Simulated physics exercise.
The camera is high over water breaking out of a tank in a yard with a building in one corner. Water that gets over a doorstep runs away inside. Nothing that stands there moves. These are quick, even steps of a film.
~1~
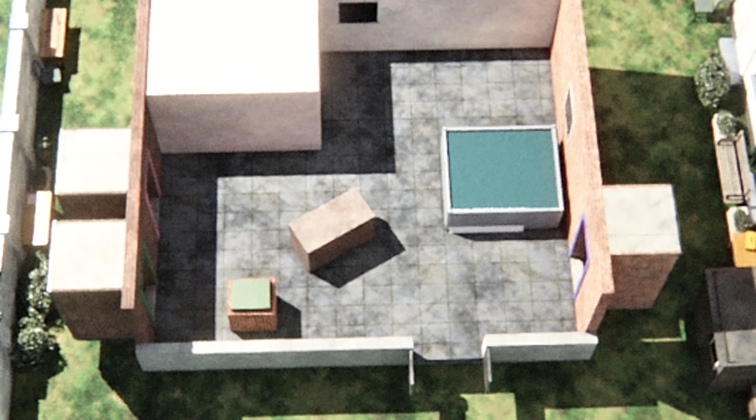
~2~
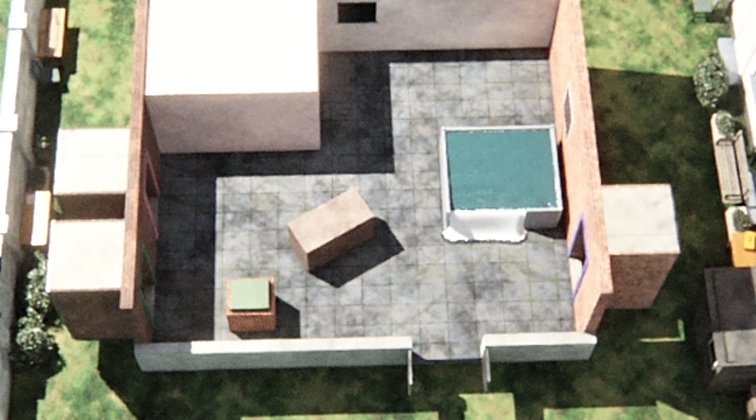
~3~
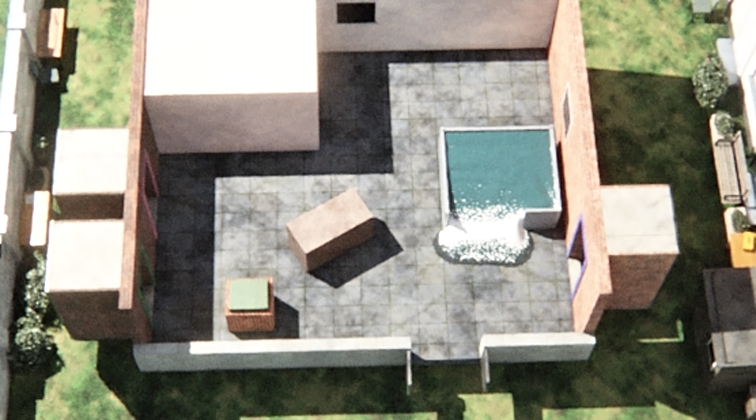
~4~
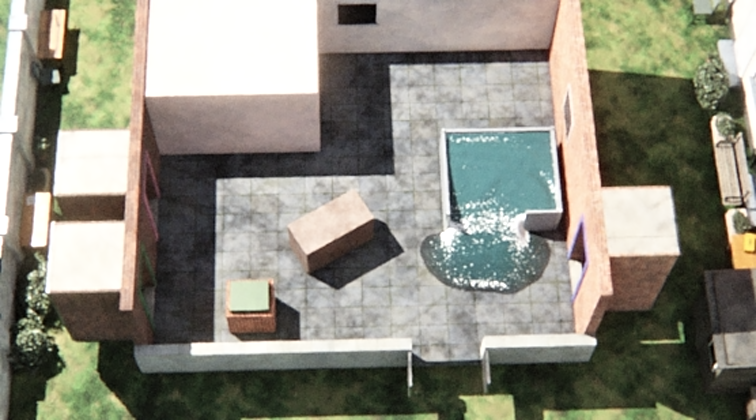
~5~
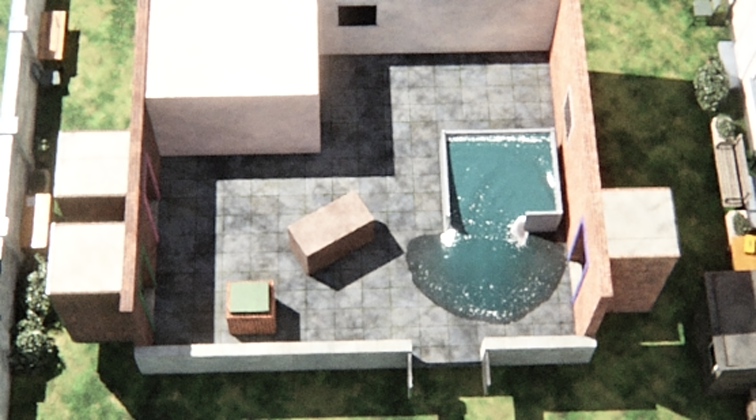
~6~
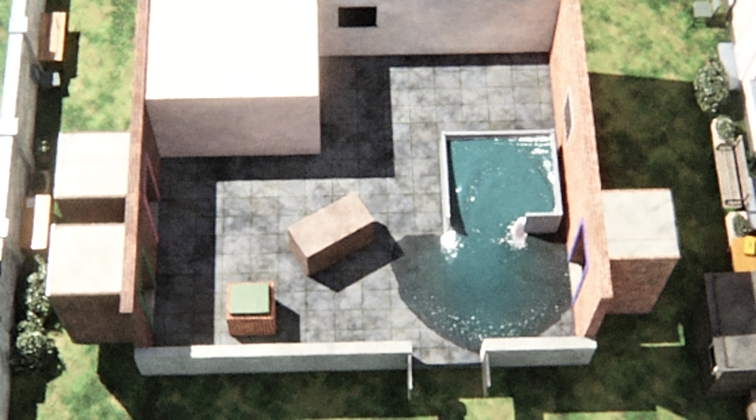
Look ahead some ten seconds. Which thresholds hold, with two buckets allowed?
In the end: The pink door stays under that; the blue door takes more than that; the green door takes more than that.
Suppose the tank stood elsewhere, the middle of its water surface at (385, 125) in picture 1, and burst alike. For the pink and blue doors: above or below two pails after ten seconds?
One by one: Pink door passes that mark, blue door is over.
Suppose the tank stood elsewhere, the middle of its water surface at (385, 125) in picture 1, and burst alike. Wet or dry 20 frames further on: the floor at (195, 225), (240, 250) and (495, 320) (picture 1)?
In that order: Flooded, flooded, covered.
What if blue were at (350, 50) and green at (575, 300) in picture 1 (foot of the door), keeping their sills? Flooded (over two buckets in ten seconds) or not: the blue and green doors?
One by one: Blue lets less in; green passes that mark.
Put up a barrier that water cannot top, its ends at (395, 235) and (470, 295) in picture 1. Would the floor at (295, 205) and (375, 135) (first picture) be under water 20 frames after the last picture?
As listed: No water, wet.
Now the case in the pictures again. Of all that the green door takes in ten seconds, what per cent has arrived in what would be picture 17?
I make it 0 per cent.
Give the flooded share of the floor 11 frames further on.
Some 25 per cent.
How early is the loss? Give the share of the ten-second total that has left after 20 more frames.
Roughly 50 per cent.
A moment on, water covers 20 % of the floor; the pink door not reached, the blue door under two buckets in, the green door not reached.
Next, water covers 25 % of the floor; the pink door not reached, the blue door under two buckets in, the green door not reached.
Then, water covers 35 % of the floor; the pink door not reached, the blue door over two buckets in, the green door not reached.
Later, water covers 55 % of the floor; the pink door wet at the sill, nothing in, the blue door over two buckets in, the green door under two buckets in.
In the end, water covers 65 % of the floor; the pink door wet at the sill, nothing in, the blue door over two buckets in, the green door over two buckets in.
